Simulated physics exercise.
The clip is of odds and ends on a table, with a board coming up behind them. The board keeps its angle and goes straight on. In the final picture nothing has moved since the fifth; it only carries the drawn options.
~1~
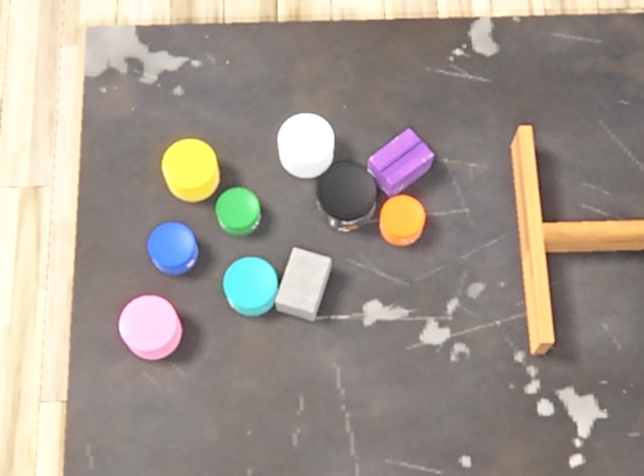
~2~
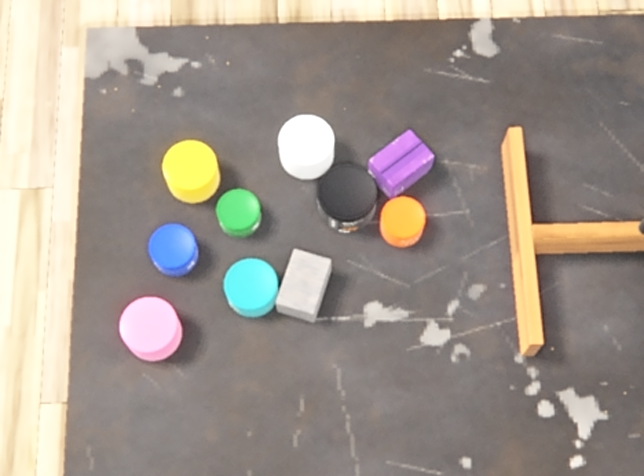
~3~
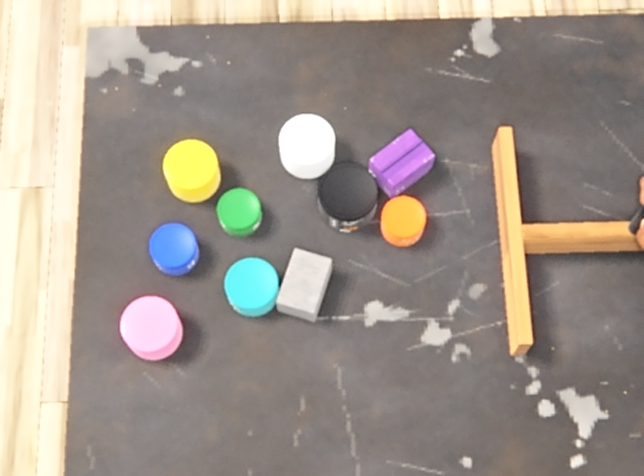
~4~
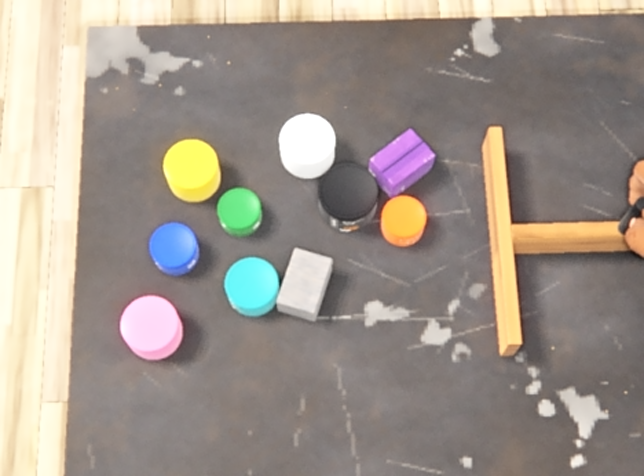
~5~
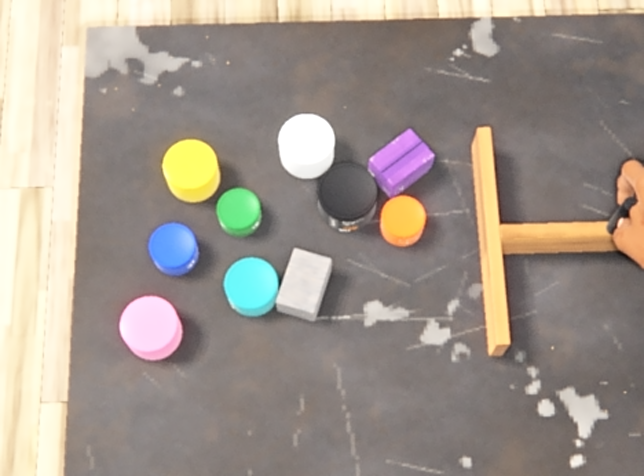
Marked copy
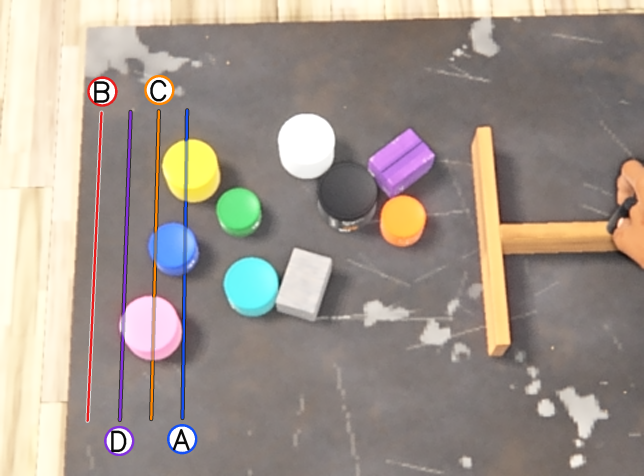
On a dark worn table, a hand slides a wooden T-shaped board slowly left toward colourful tubs.
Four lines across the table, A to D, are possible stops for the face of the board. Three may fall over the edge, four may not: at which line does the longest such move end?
Line C.
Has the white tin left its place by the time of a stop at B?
Yes.
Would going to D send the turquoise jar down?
By then, yes.
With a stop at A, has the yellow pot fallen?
By then, no.
On the marked copy, A at (185, 256); B at (95, 259); C at (155, 257); D at (126, 258).
With C. Early on, board (372, 235); white tin (296, 145); purple box (330, 175).
Further on, board (251, 239); green tub (138, 198); blue tub (139, 261).
At the end, board (155, 241); blue tub over the edge; green tub over the edge; two fallen.
As for the rest, A is within the limit but short; B drops seven; D drops five.
